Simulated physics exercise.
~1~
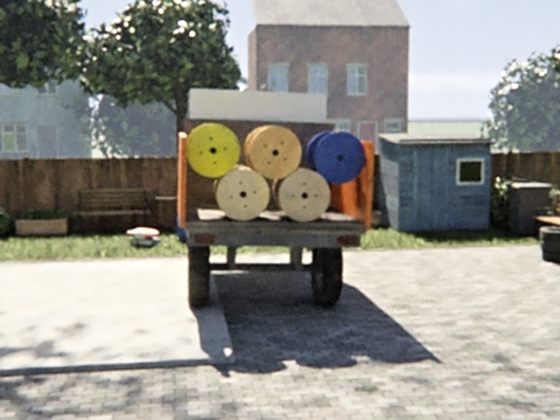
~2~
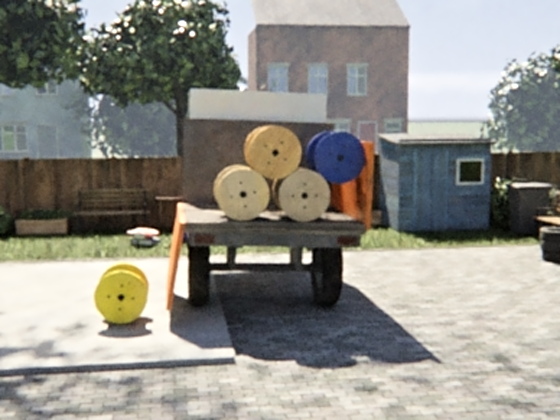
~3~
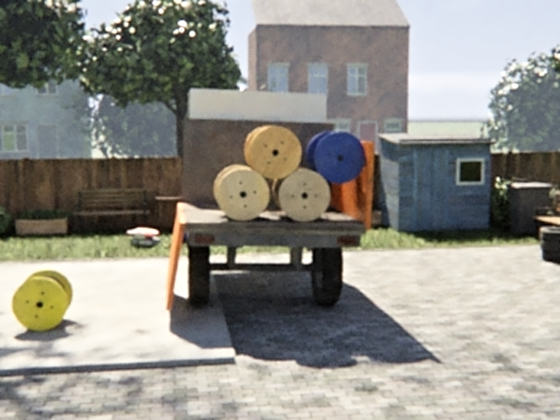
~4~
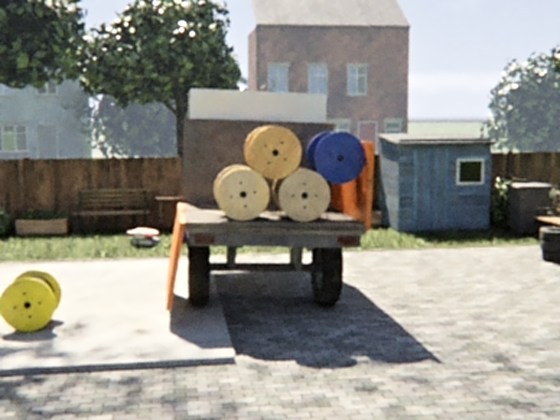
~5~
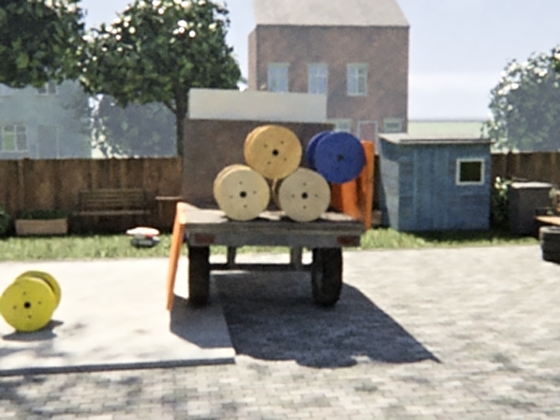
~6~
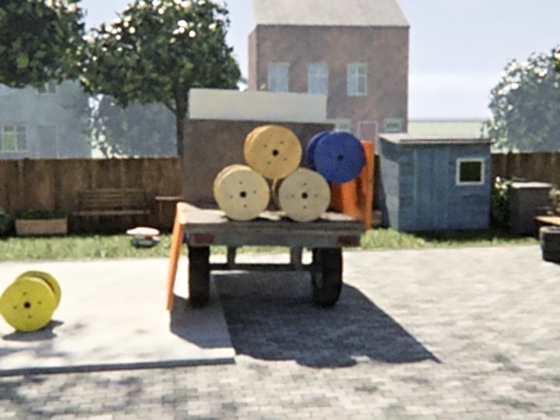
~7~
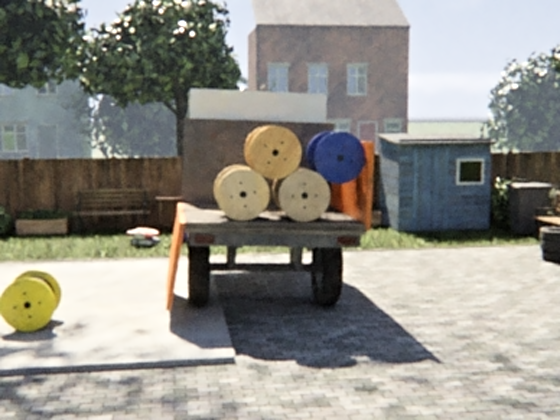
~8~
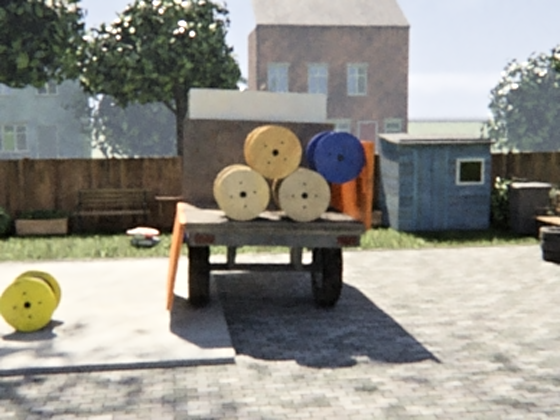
Five cable reels are stacked on a flatbed trailer seen from its tail end, with a yellow one at upper left, a blue one at upper right and three tan ones between and below. The trailer stands on a paved yard before a wooden fence, a blue shed and a brick house. The orange board on the left swings down, and the yellow reel drops off that side to the ground. It rolls away to the left, slows and comes to rest near the edge of view. The blue and tan reels stay stacked on the deck.
